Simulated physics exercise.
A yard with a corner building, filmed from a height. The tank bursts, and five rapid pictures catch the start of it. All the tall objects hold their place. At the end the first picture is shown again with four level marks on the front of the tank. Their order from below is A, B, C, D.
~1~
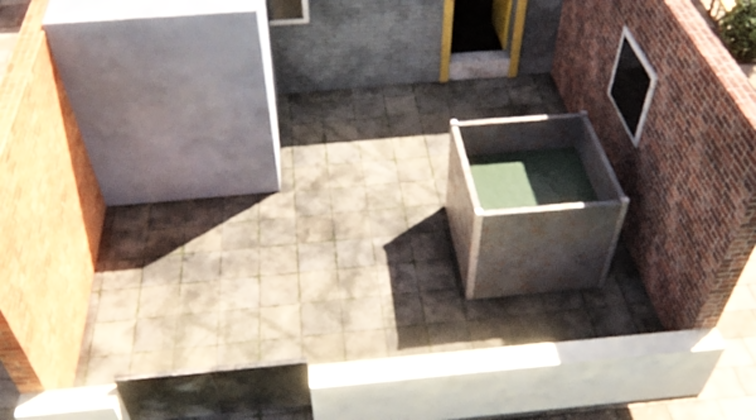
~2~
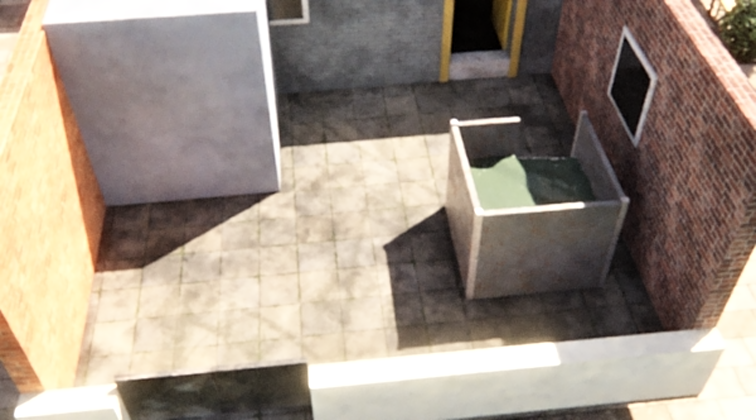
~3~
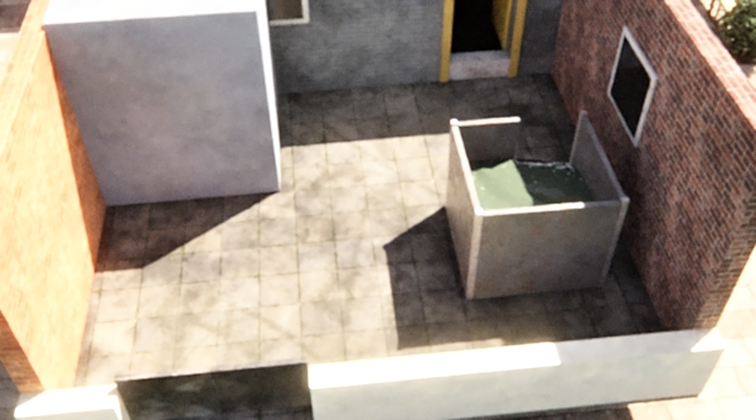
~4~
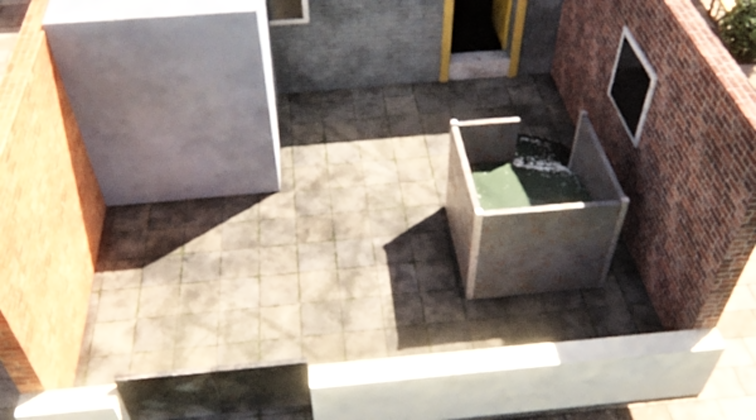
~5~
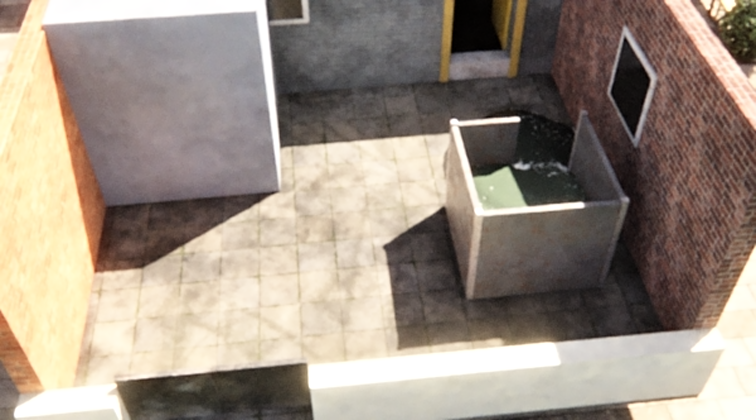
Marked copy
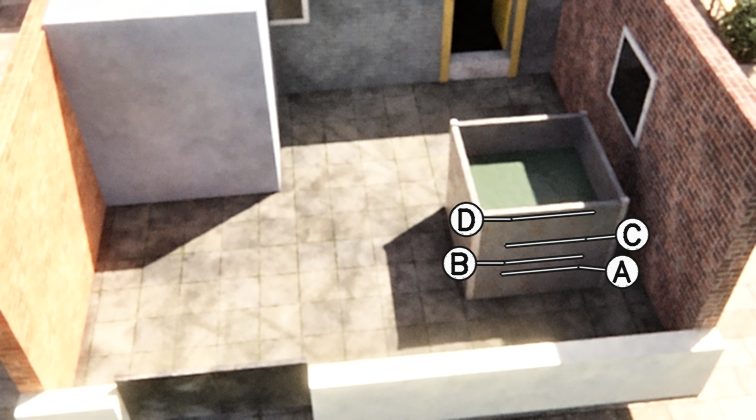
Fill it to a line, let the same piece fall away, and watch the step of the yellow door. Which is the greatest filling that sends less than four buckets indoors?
C will do.
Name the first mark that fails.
D it is.
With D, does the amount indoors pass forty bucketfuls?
No, less.
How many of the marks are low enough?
Three.
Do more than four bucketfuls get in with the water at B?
No, not at all.
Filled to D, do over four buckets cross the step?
Yes, that goes wrong.
On the marked copy, A at (540, 270); B at (543, 259); C at (546, 242); D at (552, 215); from the bottom up A, B, C, D.
Choosing A, nothing gets over.
Choosing B, nothing gets over.
Choosing C, a bucket or two gets in.
Choosing D, about 13 bucketfuls get in.
